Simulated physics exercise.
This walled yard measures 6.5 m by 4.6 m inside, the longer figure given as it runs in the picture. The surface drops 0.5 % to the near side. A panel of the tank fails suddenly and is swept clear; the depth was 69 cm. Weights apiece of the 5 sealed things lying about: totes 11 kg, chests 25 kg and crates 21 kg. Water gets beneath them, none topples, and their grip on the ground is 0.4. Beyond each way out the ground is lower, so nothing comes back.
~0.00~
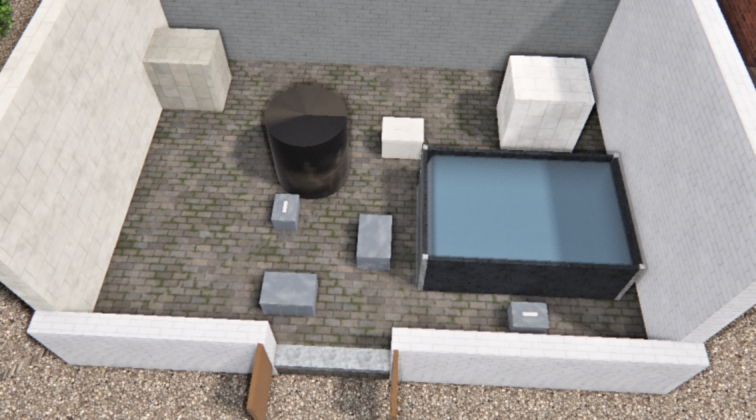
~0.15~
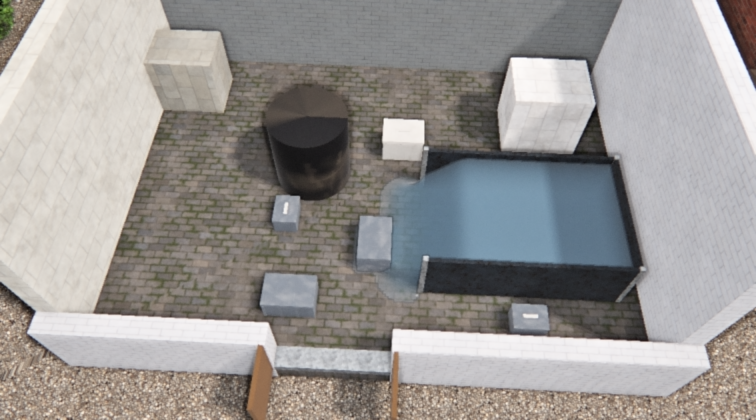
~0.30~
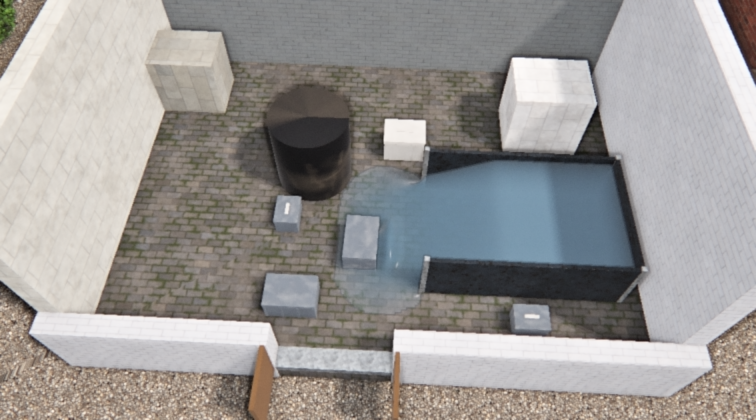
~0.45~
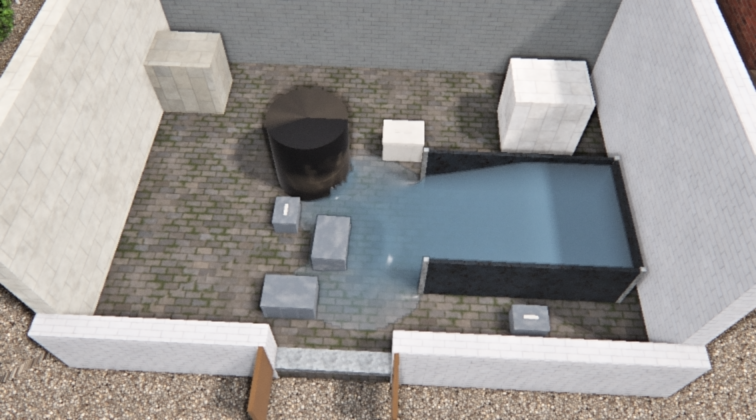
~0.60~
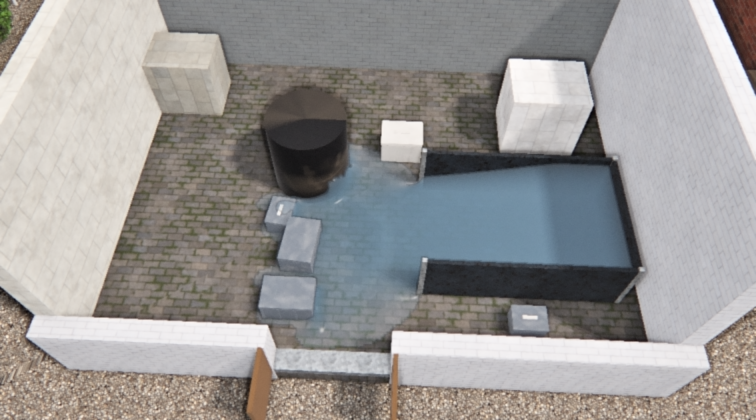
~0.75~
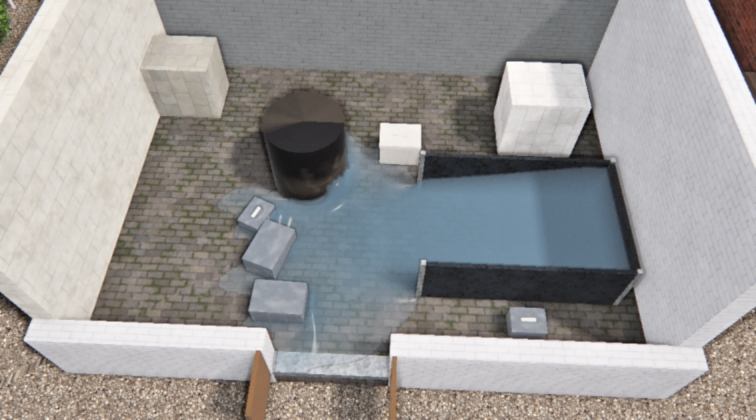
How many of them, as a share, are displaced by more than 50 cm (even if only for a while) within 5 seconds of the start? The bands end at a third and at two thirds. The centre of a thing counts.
That comes to between one and two thirds.
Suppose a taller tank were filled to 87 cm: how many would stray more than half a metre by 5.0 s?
Then 3.
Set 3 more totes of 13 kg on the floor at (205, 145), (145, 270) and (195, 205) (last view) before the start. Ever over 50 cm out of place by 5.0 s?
In that order: More, past it, past it.
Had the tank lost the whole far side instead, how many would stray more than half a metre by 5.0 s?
In that case 1 of them.
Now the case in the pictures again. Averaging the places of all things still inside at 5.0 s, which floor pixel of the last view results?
Around (341, 176).
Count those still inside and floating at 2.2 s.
I count 3.
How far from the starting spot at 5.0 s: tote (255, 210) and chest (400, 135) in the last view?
In turn: 200 cm, 0 cm.
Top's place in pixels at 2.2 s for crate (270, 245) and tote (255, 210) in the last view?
Around (110, 266) and (141, 181).
After 1.1 s 3 of 5 are over 50 cm from their spots; 0 afloat.
After 2.2 s 3 of 5 are over 50 cm from their spots; 3 afloat.
After 3.5 s 3 of 5 are over 50 cm from their spots; 3 afloat.
After 5.0 s 3 of 5 are over 50 cm from their spots, and 3 have been at some point; 2 afloat.
